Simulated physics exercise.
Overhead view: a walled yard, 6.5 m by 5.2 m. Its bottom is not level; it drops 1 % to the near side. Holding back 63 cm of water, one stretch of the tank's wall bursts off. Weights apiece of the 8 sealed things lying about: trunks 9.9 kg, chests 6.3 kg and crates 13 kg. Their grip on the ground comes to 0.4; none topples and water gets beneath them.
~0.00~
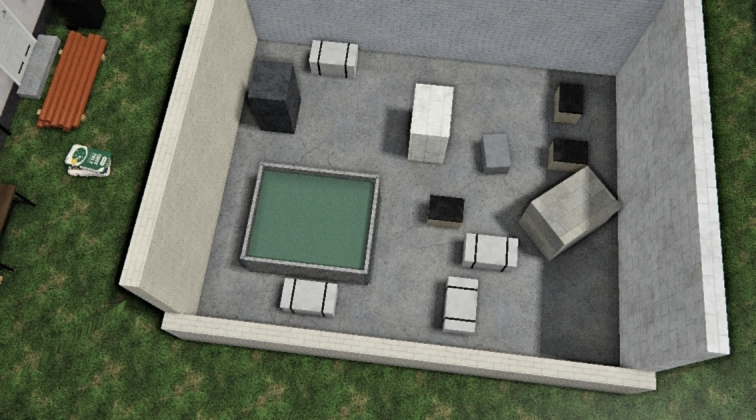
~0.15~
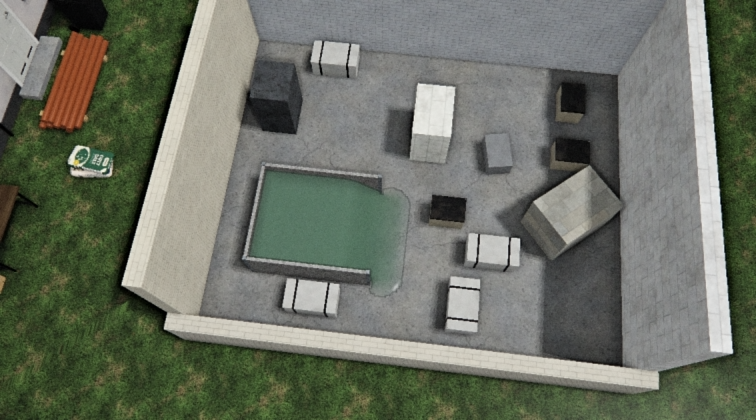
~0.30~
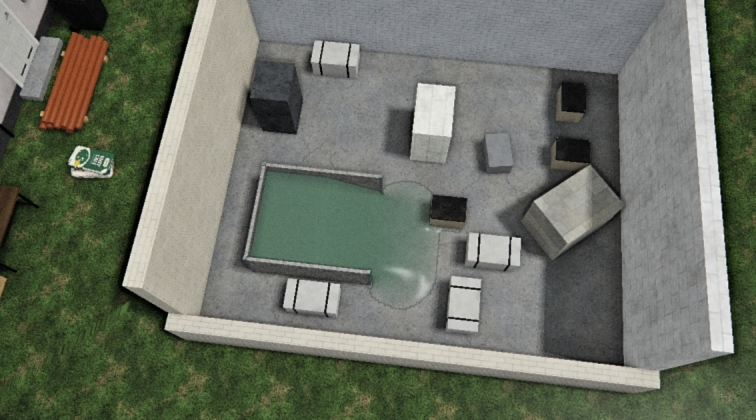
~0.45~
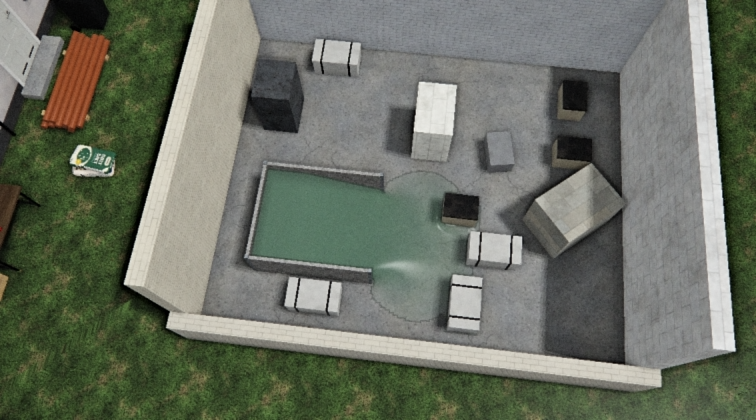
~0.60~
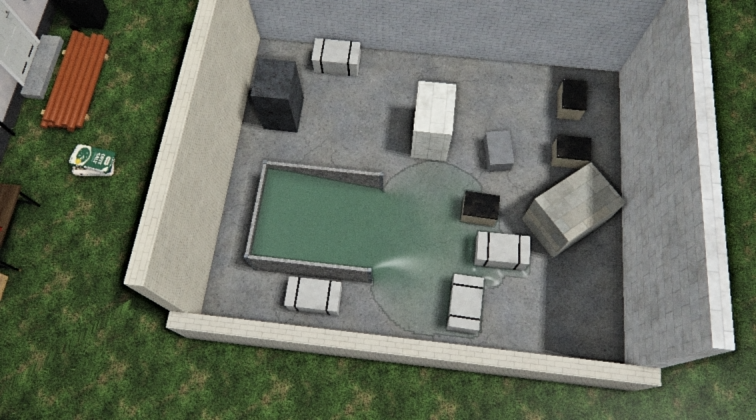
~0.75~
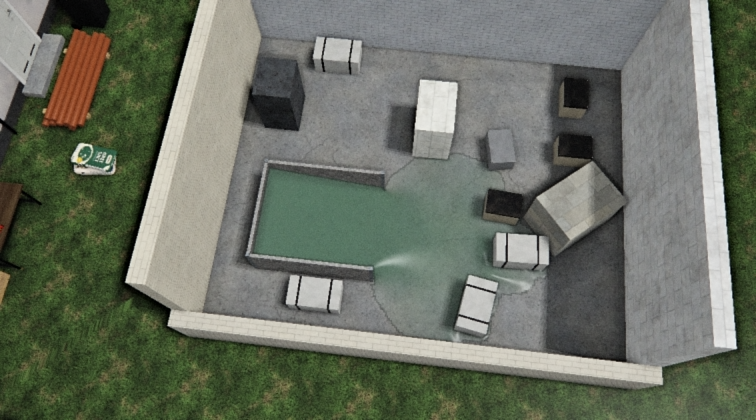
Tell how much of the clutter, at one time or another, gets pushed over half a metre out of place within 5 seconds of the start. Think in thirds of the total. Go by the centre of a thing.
Two thirds or a larger share of them move that far.
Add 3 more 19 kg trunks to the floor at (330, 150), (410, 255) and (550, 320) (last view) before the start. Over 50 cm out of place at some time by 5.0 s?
In that order: Under, over, over.
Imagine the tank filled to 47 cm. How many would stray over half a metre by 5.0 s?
In that case the number is 6.
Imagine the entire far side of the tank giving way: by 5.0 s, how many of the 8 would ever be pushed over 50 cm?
Then 3 of them would.
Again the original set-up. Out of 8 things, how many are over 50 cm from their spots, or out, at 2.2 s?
By that time the total stands at 5.
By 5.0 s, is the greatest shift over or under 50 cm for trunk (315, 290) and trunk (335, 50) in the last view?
First not as far, second not as far.
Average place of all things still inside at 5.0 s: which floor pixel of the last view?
Averaged position, last view: Near pixel (498, 151).
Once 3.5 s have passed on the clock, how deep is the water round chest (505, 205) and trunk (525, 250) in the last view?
About 12 and 20 cm.
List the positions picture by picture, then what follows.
In the first frame, a chest at (446, 208), on the bottom; a trunk at (492, 249), on the bottom; water covers 2.7 m2; 0 of 8 have shifted.
In the second frame, a chest at (448, 208) rests on the ground; a trunk at (494, 249) rests on the ground; 3.6 m2 under water; 0 of 8 have shifted.
In the third frame, a chest at (449, 208) rests on the ground; a trunk at (494, 249), on the bottom; 4.6 m2 under water; 0 of 8 have shifted.
In the fourth frame, a chest at (462, 206) rests on the ground, 18 cm from its start; a trunk at (496, 247), on the bottom; water covers 5.8 m2; 1 of 8 have shifted.
In the fifth frame, a chest at (482, 205), on the bottom, 50 cm from its start; a trunk at (504, 248) rests on the ground, 13 cm from its start; water covers 7.0 m2; 2 of 8 have shifted.
In the sixth frame, a chest at (505, 203) rests on the ground, 84 cm from its start; a trunk at (523, 248), on the bottom, 39 cm from its start; 8.6 m2 under water; 3 of 8 have shifted.
After 1.1 s 3 of 8 are over 50 cm from their spots; 2 afloat.
After 2.2 s 5 of 8 are over 50 cm from their spots; 3 afloat.
After 3.5 s 6 of 8 are over 50 cm from their spots; 6 afloat.
After 5.0 s 6 of 8 are over 50 cm from their spots, and 6 have been at some point; 6 afloat.
